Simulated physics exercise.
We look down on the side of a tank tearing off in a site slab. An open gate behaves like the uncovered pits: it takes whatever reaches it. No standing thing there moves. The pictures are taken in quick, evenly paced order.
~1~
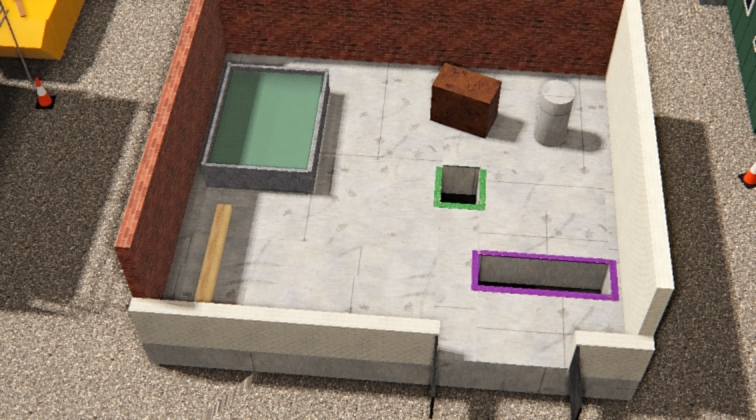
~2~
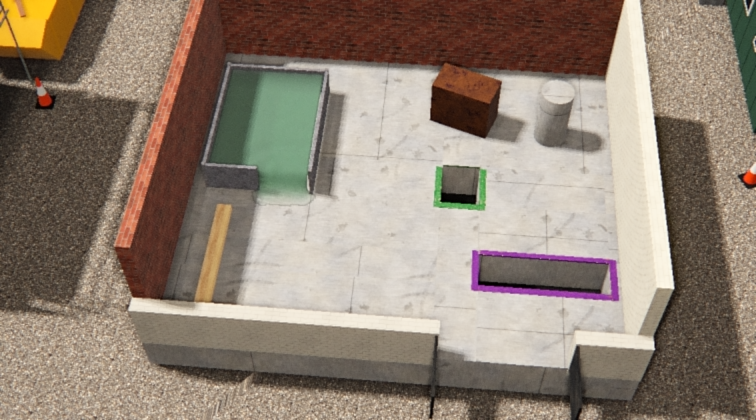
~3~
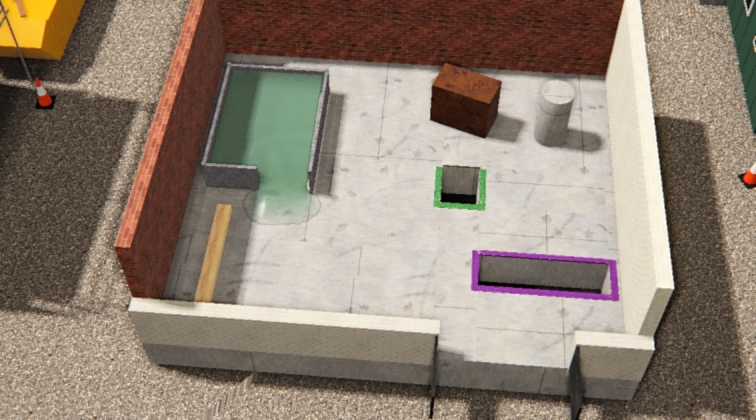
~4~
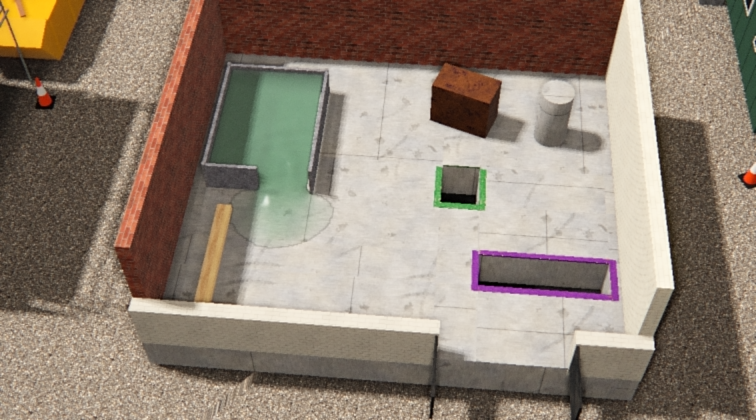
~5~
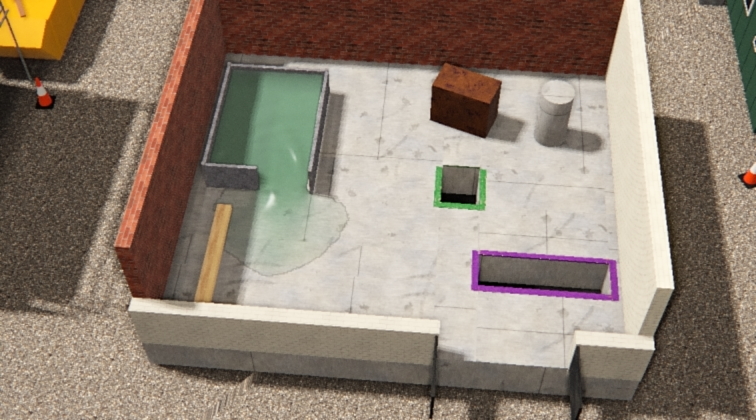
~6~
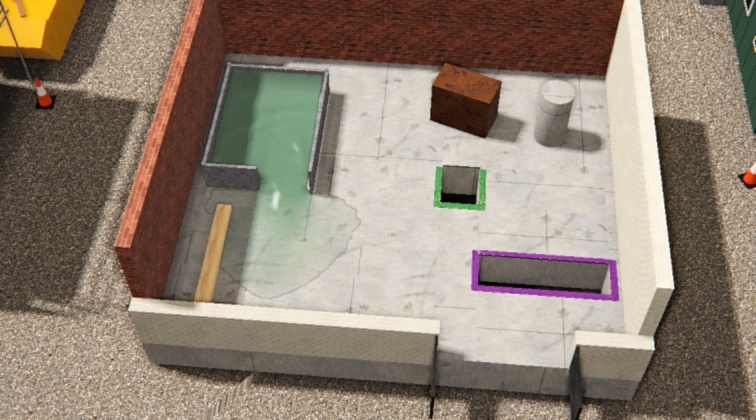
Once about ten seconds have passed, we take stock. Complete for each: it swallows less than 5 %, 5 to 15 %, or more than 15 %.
Completed: The gate swallows 5 to 15 %; the green pit swallows less than 5 %; the purple pit swallows more than 15 %.
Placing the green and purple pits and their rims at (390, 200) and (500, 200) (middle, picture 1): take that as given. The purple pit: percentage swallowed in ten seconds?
Per cent: Purple 6.
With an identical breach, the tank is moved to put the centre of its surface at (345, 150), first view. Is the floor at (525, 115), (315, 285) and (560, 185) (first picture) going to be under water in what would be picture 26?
Spot one unwetted, spot two wetted, spot three unwetted.
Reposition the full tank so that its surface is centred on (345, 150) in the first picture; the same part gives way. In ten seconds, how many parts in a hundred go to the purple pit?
Result, purple pit: 14 percent after ten seconds.
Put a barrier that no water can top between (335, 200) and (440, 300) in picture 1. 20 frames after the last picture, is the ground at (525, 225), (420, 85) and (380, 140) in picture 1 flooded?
Same order as asked - unsoaked, unsoaked, unsoaked.
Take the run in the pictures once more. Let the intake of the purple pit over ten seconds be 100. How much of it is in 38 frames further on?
I make it 35 per cent.
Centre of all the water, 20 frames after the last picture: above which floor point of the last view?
Point: (288, 208).
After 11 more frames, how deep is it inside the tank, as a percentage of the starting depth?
I'd put it near 66 per cent.
A moment on, water covers 20 % of the floor; the gate 0 %, the green pit 0 %, the purple pit 0 %.
Next, water covers 25 % of the floor; the gate 0 %, the green pit 0 %, the purple pit 0 %.
Then, water covers 35 % of the floor; the gate 1 %, the green pit 0 %, the purple pit 0 %.
Later, water covers 45 % of the floor; the gate 4 %, the green pit 0 %, the purple pit 8 %.
In the end, water covers 55 % of the floor; the gate 9 %, the green pit 1 %, the purple pit 21 %.
